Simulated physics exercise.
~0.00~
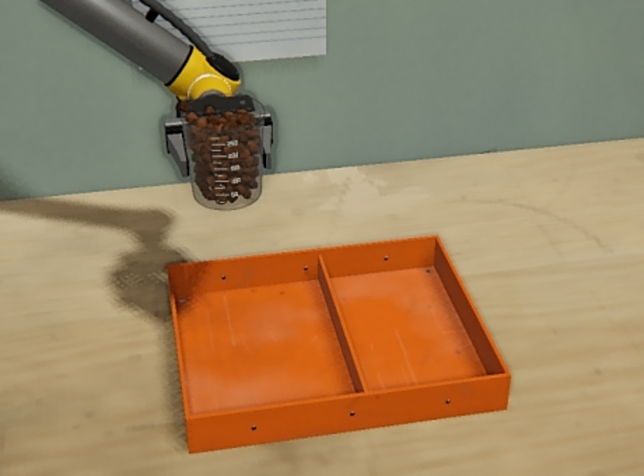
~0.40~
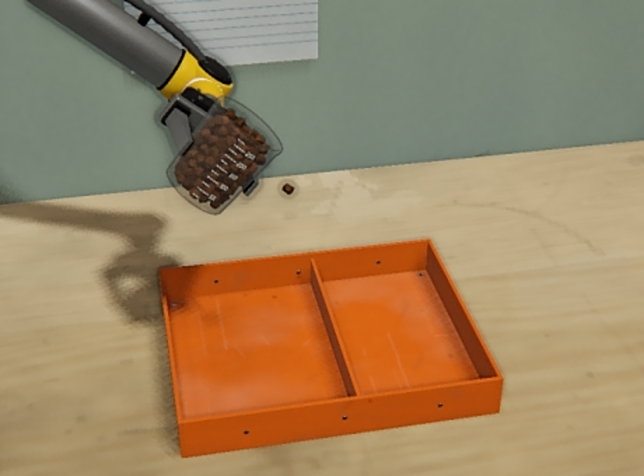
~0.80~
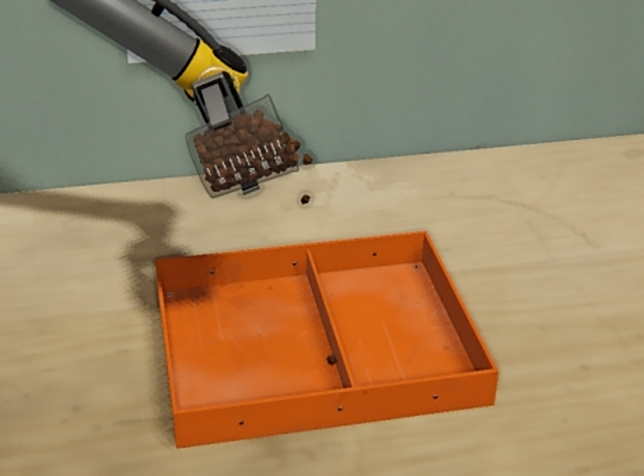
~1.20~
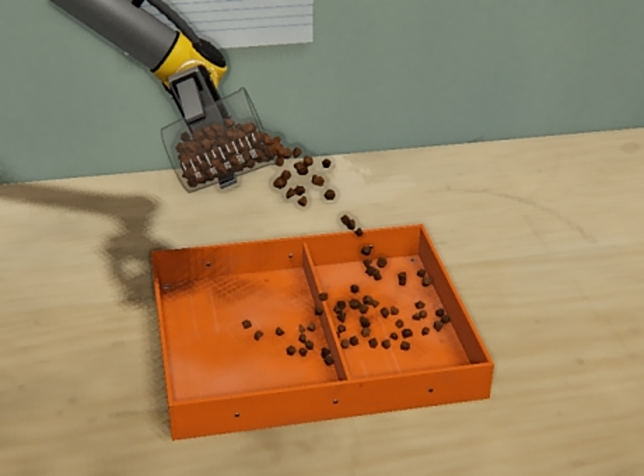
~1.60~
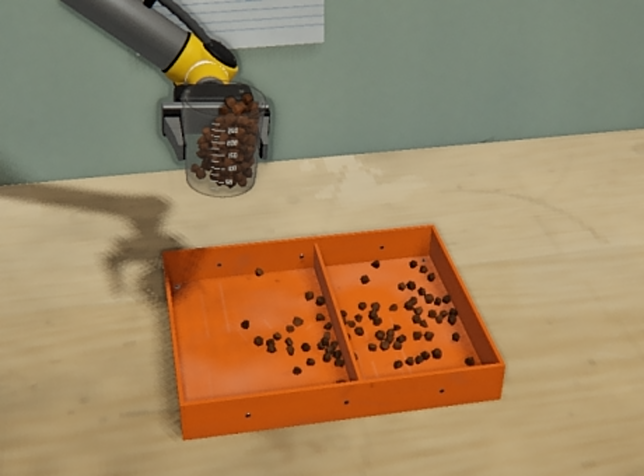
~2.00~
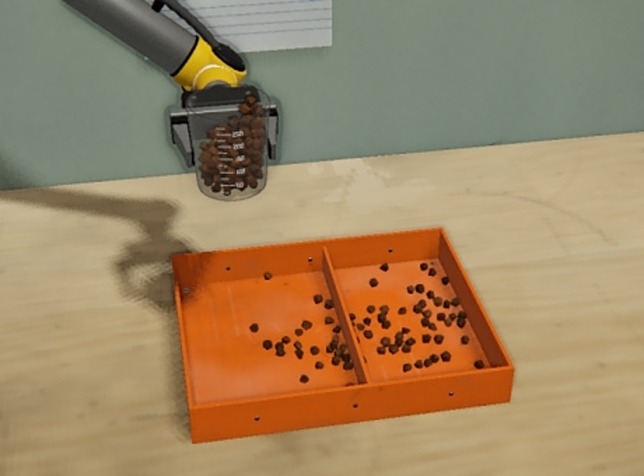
A pale wooden table stands against a grey-green wall with a sheet of lined paper on it, seen from above by a slightly swaying camera. A grey and yellow robot arm at the upper left holds a clear tumbler of brown pellets above an orange tray split by a cross wall. The arm tips the tumbler to the right, and a few pellets drop first. Then a stream pours out and scatters across both parts. The arm turns the tumbler upright again, still holding many pellets, while the rest lie strewn in the tray, more of them in the right part.
